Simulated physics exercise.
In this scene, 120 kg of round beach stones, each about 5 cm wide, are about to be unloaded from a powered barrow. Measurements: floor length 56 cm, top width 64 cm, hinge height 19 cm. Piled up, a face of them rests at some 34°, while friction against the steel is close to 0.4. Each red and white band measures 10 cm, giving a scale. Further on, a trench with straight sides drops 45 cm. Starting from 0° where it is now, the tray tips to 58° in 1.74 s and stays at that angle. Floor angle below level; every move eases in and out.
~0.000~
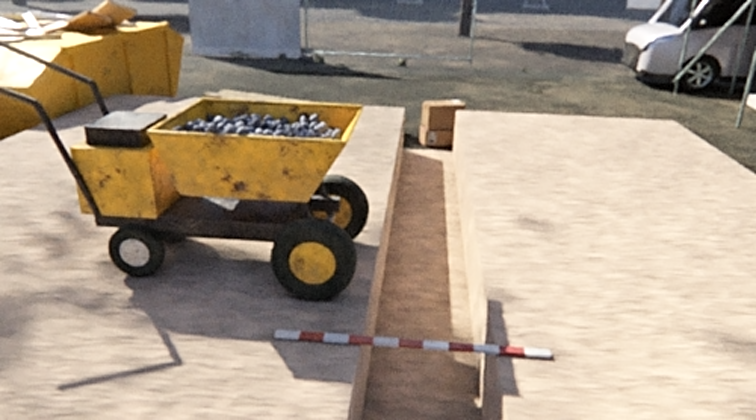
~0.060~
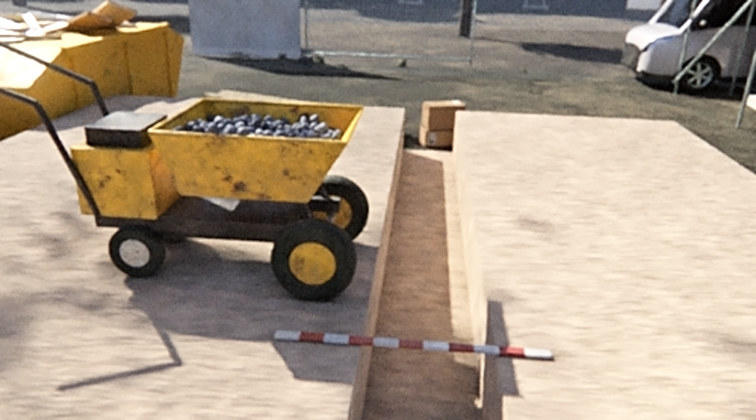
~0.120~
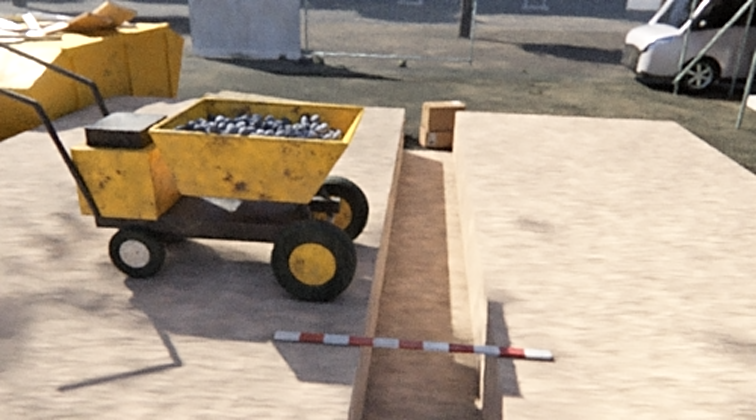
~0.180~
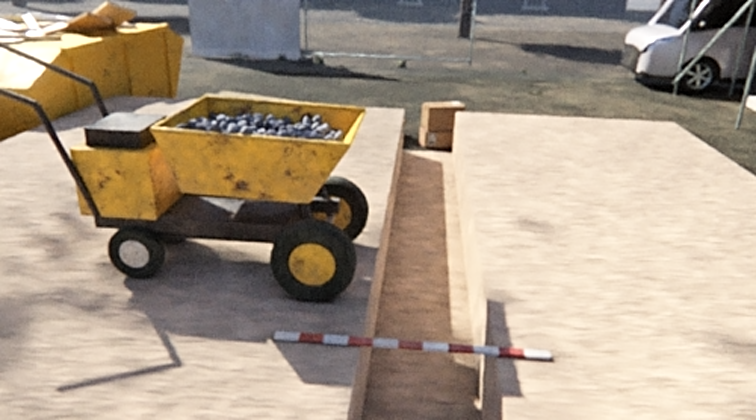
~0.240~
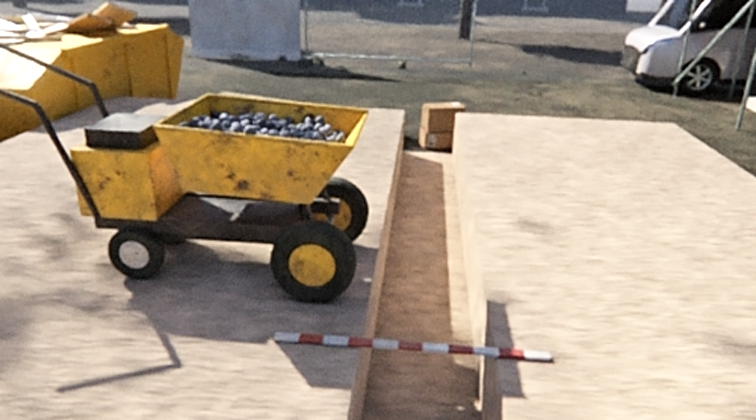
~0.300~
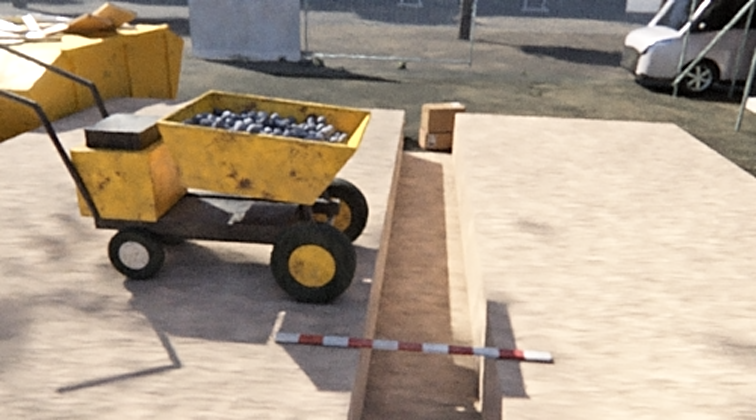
A yellow barrow loaded with dark stones tilts its tray slightly toward the trench.
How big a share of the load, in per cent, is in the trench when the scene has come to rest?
A share of about 44 percent.
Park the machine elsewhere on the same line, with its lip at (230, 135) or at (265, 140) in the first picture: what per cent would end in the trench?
Close to 45 percent in the first case, 60 percent in the second.
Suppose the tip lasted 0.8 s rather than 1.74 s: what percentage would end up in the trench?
About 35%.
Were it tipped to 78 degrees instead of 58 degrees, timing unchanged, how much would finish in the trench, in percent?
Expect roughly 65 per cent.
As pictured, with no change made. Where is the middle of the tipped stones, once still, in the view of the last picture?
Around (455, 347).
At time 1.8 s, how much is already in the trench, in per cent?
By then, around 15 percent.
After 1.3 s the floor is at 49°; 100 % in the tray; the foremost stones are at (424, 191).
After 1.8 s the floor is at 58°; 81 % in the tray, 17 % in the trench, 2 % past the trench; the foremost stones are at (517, 293).
After 2.2 s the floor is at 58°; 62 % in the tray, 27 % in the trench, 12 % past the trench; the foremost stones are at (579, 278).
After 4.1 s the floor is at 58°; 43 % in the tray, 44 % in the trench, 13 % past the trench; the foremost stones are at (653, 286).
